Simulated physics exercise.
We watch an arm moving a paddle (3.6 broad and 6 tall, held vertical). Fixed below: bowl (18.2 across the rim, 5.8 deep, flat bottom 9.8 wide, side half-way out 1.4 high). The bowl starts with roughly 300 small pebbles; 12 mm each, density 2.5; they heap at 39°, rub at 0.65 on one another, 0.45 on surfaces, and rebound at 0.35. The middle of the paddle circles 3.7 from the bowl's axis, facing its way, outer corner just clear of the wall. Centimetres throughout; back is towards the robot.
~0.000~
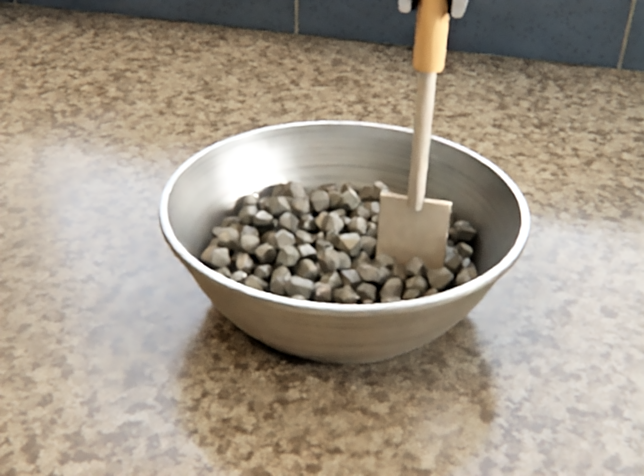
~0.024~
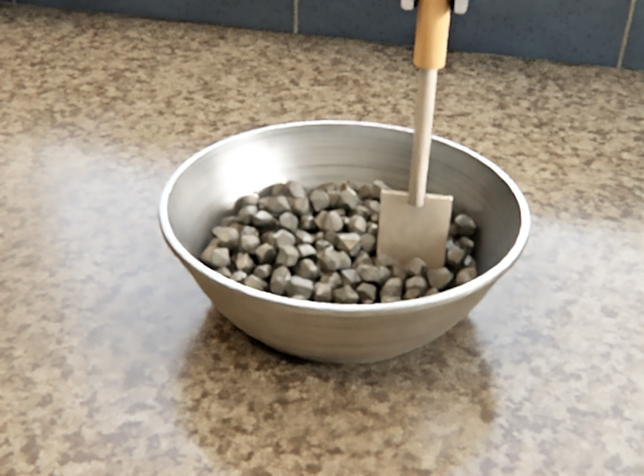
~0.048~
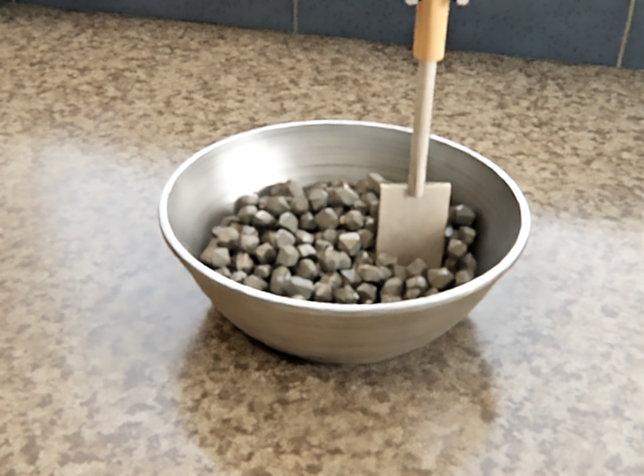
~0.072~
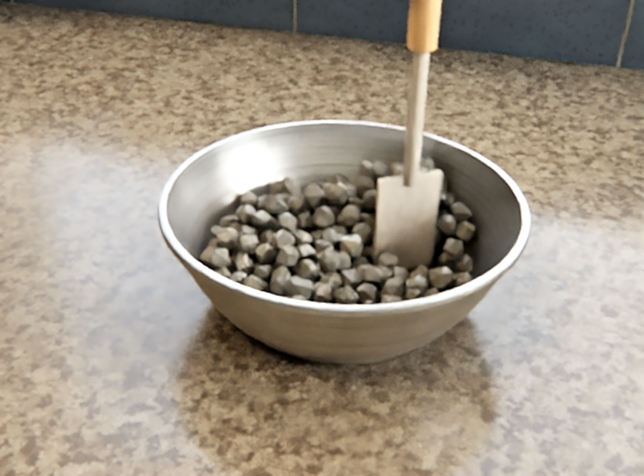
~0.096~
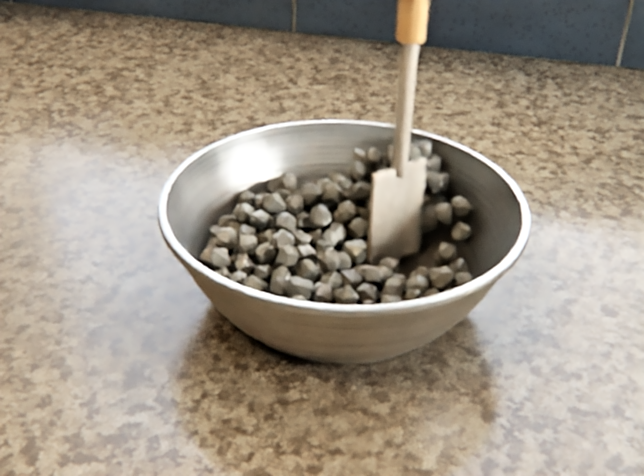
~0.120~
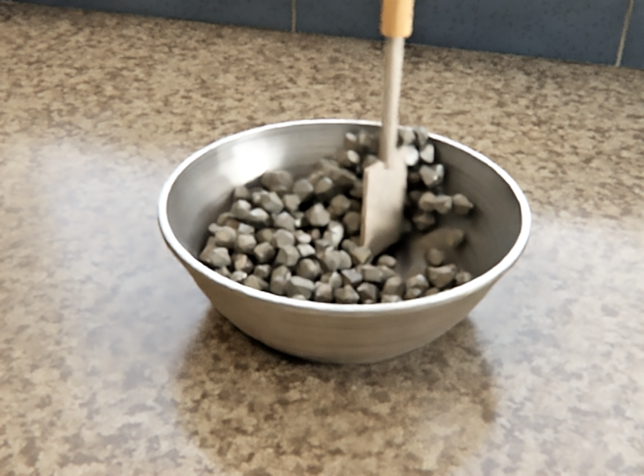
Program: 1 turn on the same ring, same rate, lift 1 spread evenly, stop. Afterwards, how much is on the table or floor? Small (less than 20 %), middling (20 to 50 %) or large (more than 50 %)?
Share on the table or floor: Small (less than 20 %).
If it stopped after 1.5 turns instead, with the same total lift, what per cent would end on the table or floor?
In that case some 20 per cent.
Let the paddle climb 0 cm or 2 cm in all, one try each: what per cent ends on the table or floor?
About 15 and 5 per cent.
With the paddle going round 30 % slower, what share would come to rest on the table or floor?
In that case some 5 per cent.
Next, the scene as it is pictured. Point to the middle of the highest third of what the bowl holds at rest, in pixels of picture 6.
At about (431, 225).
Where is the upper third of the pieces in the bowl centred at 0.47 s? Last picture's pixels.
Near (411, 279).
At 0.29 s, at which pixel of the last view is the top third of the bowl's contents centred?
Near (227, 225).
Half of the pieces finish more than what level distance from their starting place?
About 7 cm.
After 0.29 s, 178° round, highest piece 8 above the table; 294 in the bowl, 4 in flight or on the tool.
After 0.47 s, 291° round, highest piece 8 above the table; 279 in the bowl, 13 on the table or floor, 6 in flight or on the tool.
After 0.76 s, 0° round, highest piece 6 above the table; 268 in the bowl, 30 on the table or floor.
After 1.46 s, 0° round, highest piece 6 above the table; 268 in the bowl, 30 on the table or floor.
In the end, 268 in the bowl, 30 on the table or floor. That is 10 % on the table or floor.
